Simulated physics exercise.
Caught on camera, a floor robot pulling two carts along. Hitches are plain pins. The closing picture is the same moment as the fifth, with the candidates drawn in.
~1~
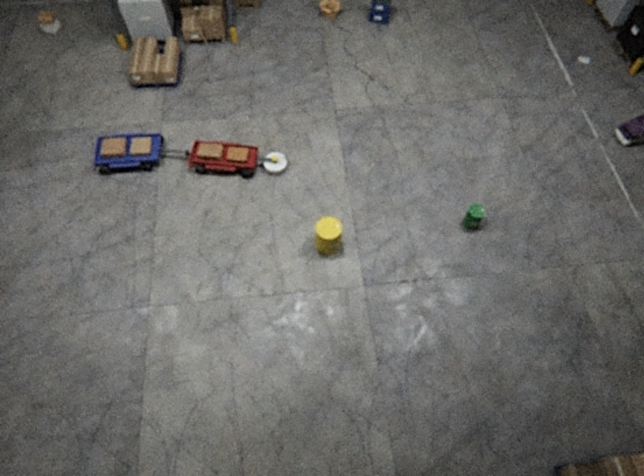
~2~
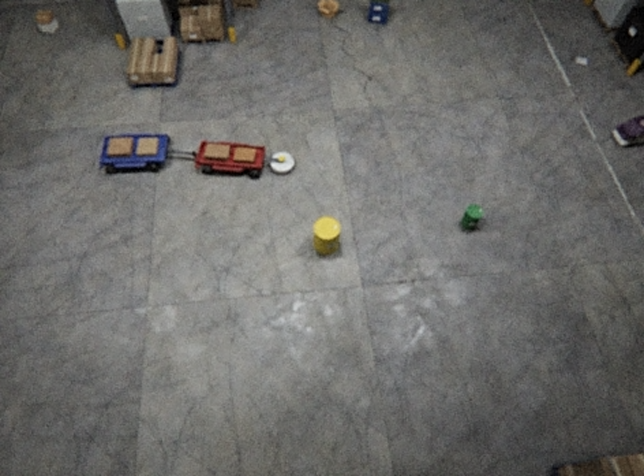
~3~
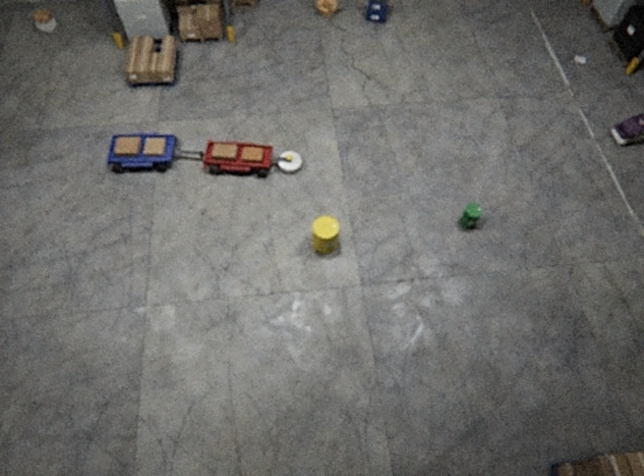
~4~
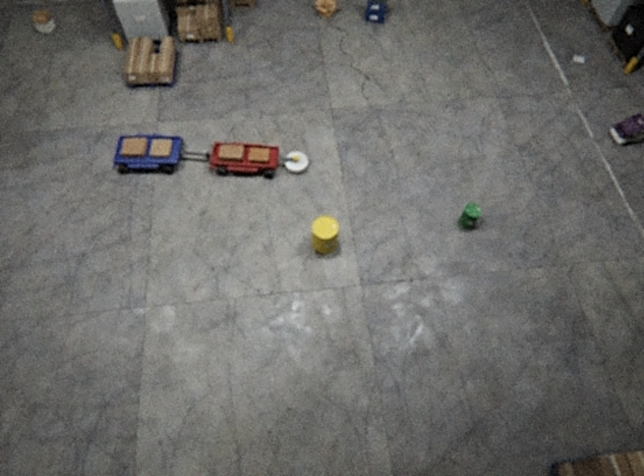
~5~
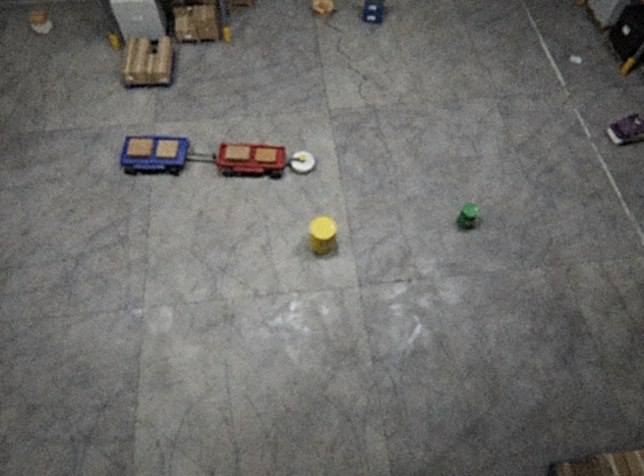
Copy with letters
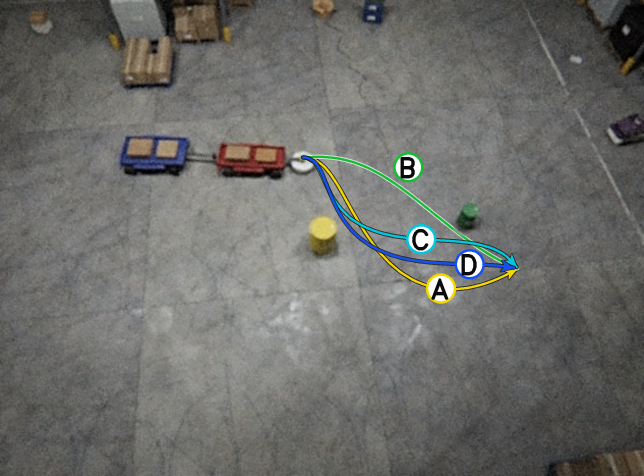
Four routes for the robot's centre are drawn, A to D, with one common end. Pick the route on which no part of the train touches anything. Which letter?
The robot should drive C.
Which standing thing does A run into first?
It meets the yellow drum.
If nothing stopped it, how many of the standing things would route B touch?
In all, one.
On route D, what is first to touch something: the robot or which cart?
The red cart touches first.
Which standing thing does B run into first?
It meets the green keg.
On the marked copy, A from (303, 158) via (381, 254) to (518, 269); B from (303, 158) via (410, 195) to (518, 269); C from (303, 158) via (383, 234) to (517, 267); D from (303, 158) via (373, 247) to (514, 268).
Taking C. A third of the way, robot (350, 221), last cart (225, 156).
Two thirds of the way, robot (439, 244), last cart (296, 182).
When it is over, robot (515, 272), last cart (361, 212); nothing has been touched.
As for the rest, A meets the yellow drum; B meets the green keg; D meets the yellow drum.
